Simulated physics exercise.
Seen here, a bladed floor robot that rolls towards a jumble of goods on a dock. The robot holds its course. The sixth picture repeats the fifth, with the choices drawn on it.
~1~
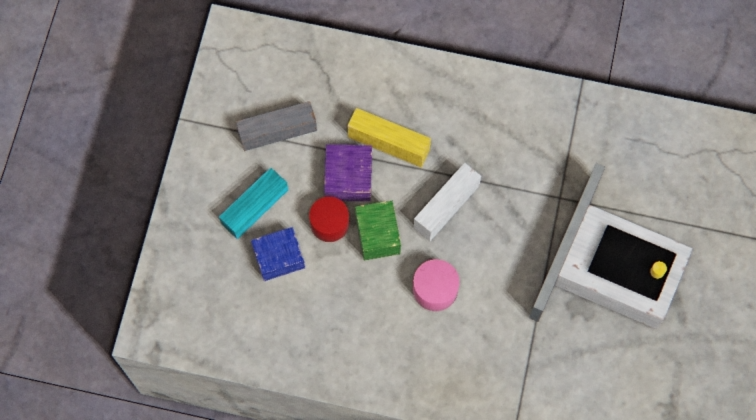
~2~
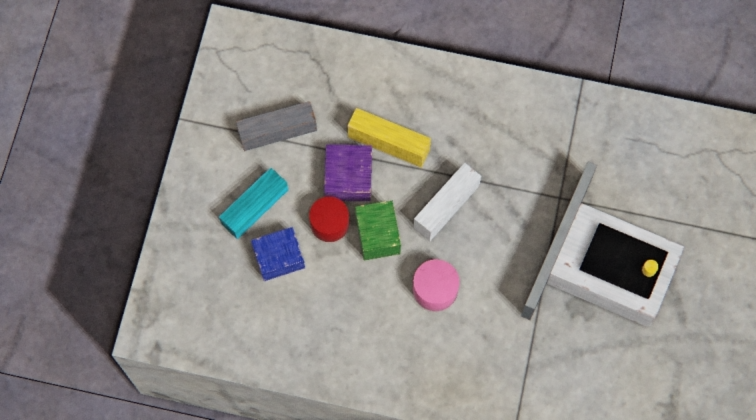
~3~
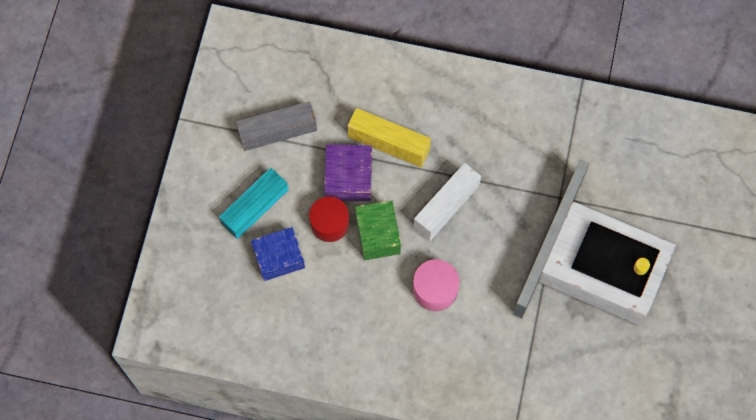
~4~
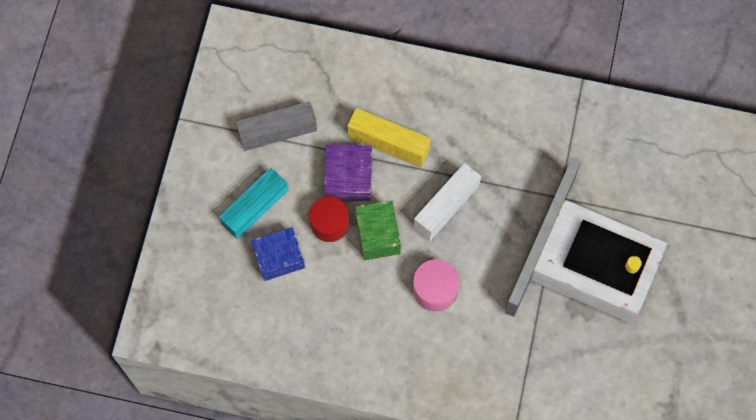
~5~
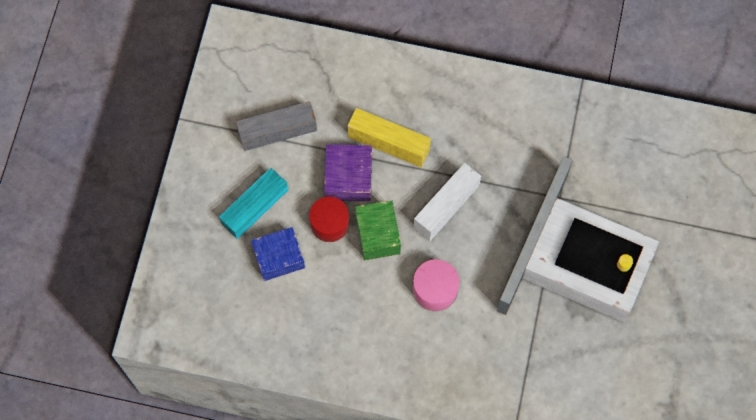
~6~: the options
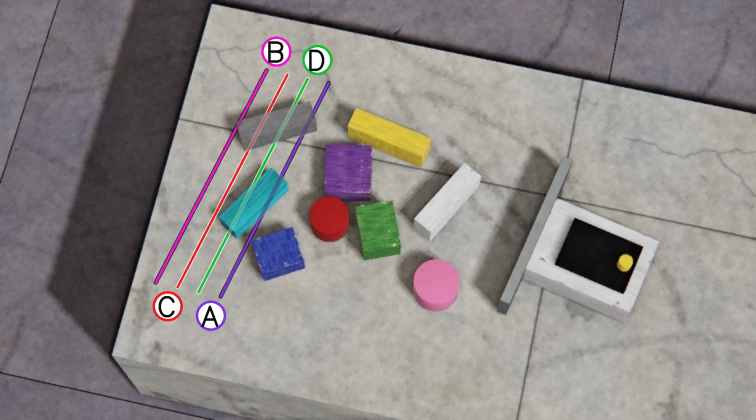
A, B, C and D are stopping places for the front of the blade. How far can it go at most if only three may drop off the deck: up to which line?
Line B.
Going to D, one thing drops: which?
The turquoise stick goes over.
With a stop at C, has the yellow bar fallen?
No.
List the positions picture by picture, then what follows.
The first frame shows turquoise stick (254, 203); purple crate (349, 173); pink canister (436, 285).
The second frame shows robot (619, 258); red canister (329, 219).
The third frame shows robot (610, 256); green crate (379, 230).
The fourth frame shows robot (602, 255); yellow bar (389, 138).
The fifth frame shows robot (594, 253); turquoise stick (254, 203); purple crate (349, 173); pink canister (436, 285).
On the marked copy, A at (276, 188); B at (212, 174); C at (234, 179); D at (254, 183).
Taking B. A third of the way, robot (476, 228); yellow bar (385, 137); pink canister (364, 266).
Two thirds of the way, robot (359, 204); turquoise stick (202, 180); red canister (214, 206).
When it is over, robot (266, 184); red canister over the edge; turquoise stick over the edge; two fallen.
As for the rest, A is within the limit but short; C is within the limit but short; D is within the limit but short.
